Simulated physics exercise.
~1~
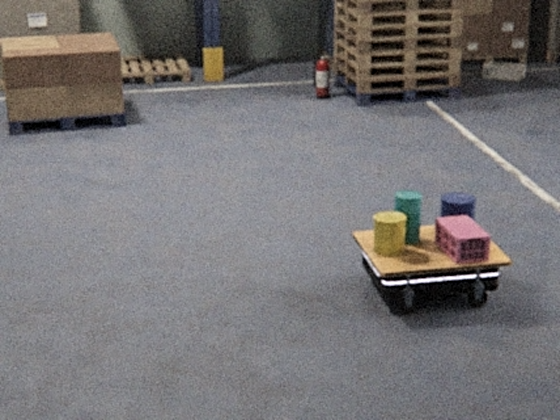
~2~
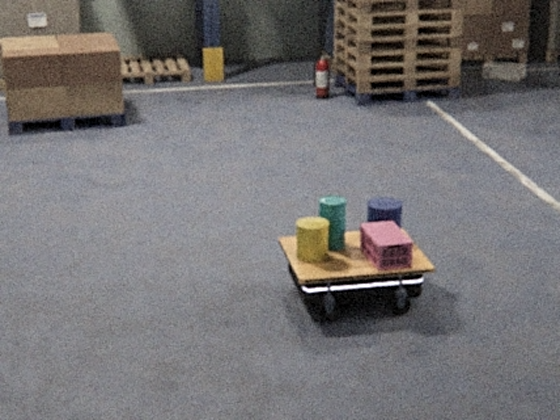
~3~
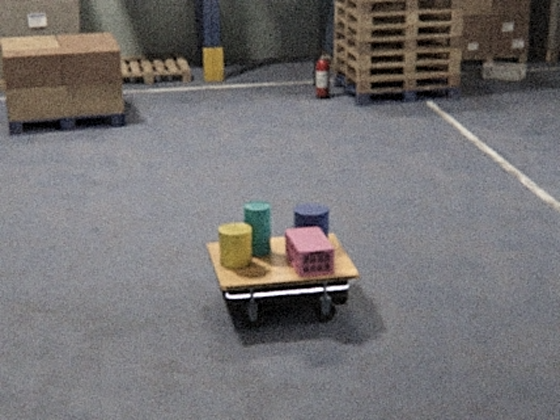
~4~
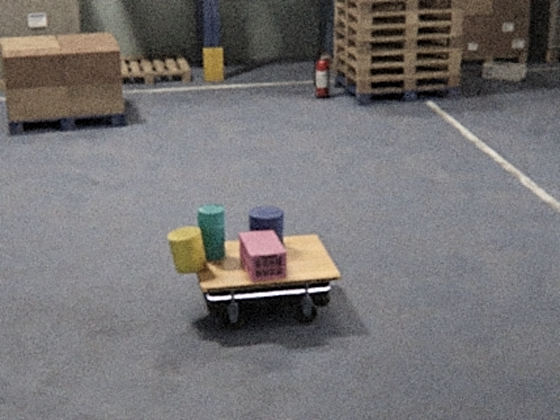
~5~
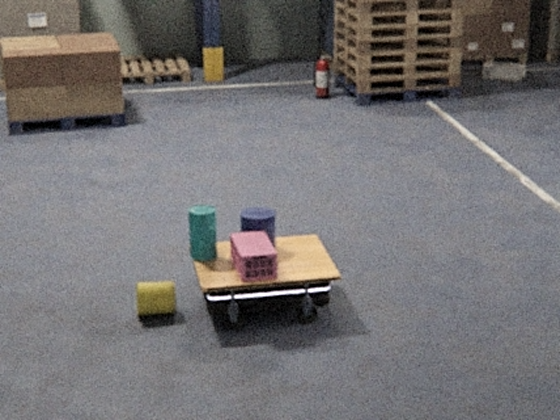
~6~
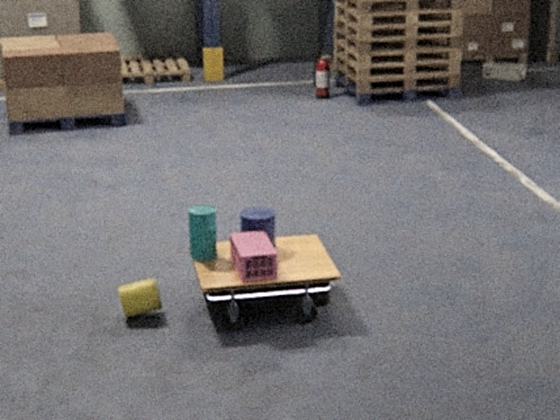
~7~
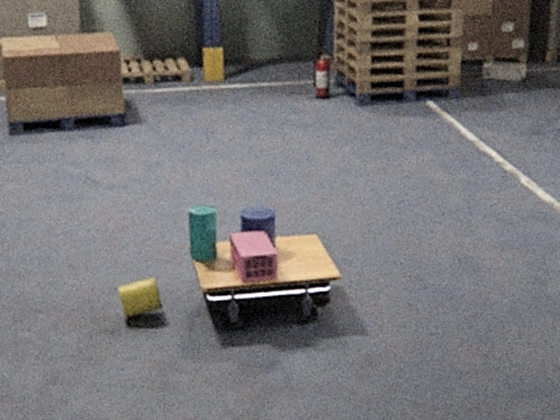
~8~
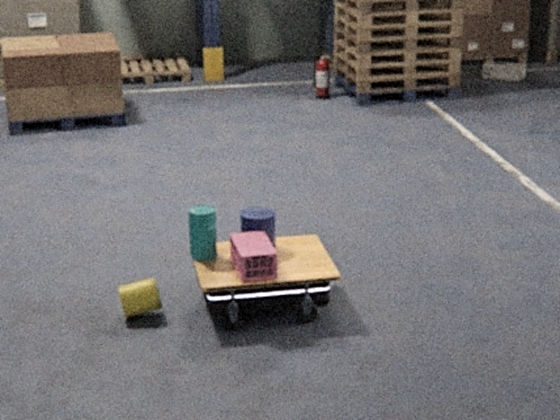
In a warehouse with stacked pallets and cardboard boxes along the back, a fixed, slightly raised view looks across a grey floor at a low wheeled cart. Its flat wooden deck carries a yellow pail at the left, a turquoise canister and a blue pail behind, and a pink crate nearer the front. The cart rolls left, then stops abruptly, and the load slides on toward the deck's left edge. The yellow pail tips over the edge, drops to the floor and rolls slightly left. It ends lying there, while the crate, upright canister and blue pail rest shifted but still aboard.
